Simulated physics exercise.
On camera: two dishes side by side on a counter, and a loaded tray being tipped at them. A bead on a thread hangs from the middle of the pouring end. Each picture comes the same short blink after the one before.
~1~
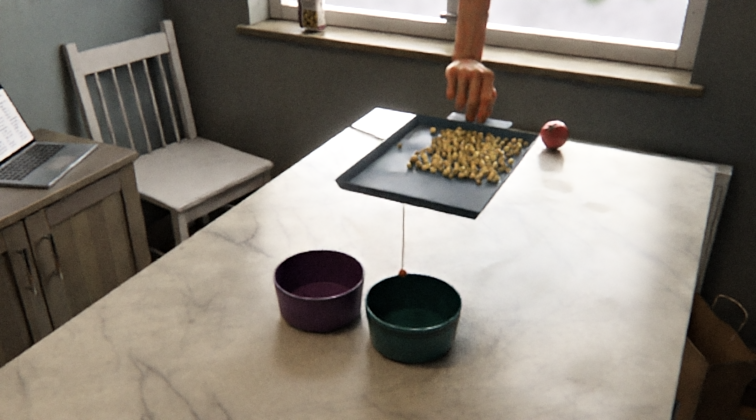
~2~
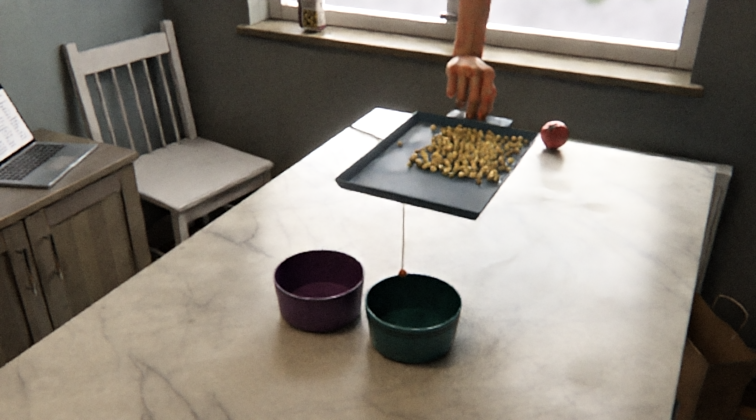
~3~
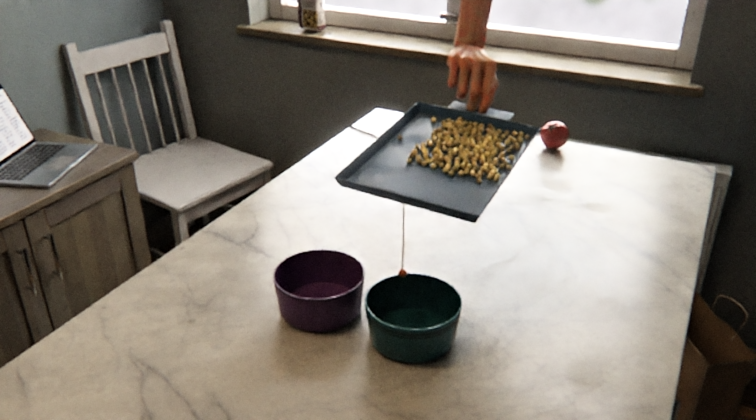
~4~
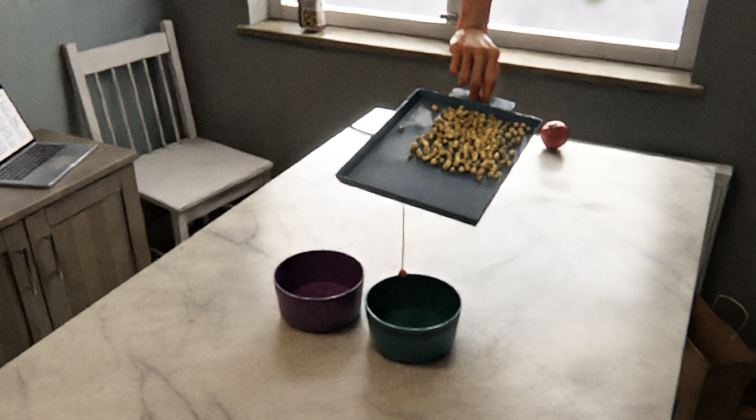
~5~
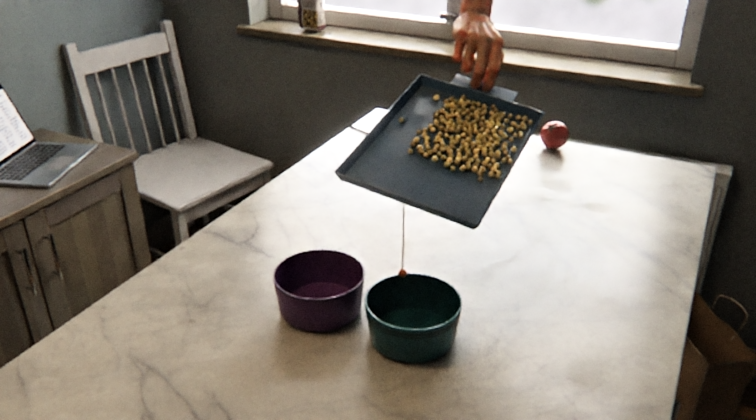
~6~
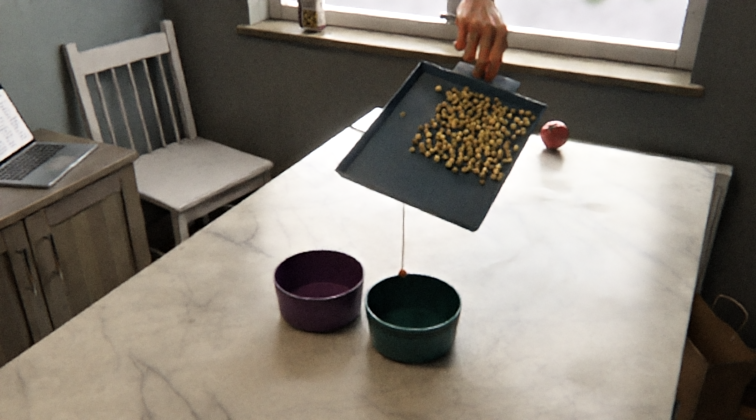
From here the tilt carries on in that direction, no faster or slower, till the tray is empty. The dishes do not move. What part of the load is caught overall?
Together they catch only the smaller part.
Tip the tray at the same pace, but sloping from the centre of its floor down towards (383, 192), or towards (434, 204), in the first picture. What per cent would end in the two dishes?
In turn 80 and 40 in a hundred.
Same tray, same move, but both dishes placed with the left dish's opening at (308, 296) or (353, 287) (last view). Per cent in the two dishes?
The first gives 10 %, the second 90 %.
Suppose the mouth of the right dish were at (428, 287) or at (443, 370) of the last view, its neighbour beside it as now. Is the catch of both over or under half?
First not half, then below a half.
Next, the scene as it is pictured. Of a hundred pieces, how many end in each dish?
About: Left dish 0, right dish 20 per cent.
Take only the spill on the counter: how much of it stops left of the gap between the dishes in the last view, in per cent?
About 0 per cent.
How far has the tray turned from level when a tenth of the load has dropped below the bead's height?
Roughly 60°.
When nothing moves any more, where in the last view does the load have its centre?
Around (470, 367).
Shortly afterwards, tray tipped steeply; near a third on the tray; a little in the right dish; near a quarter outside both; near a quarter in the air.
Next, tray tipped past a quarter turn; near a quarter in the right dish; the bulk outside both; only a few in the air.
Some moments later, tray tipped past a quarter turn; near a quarter in the right dish; the bulk outside both.
In the end, tray tipped past a quarter turn; near a quarter in the right dish; none at all in the left dish; the bulk outside both.
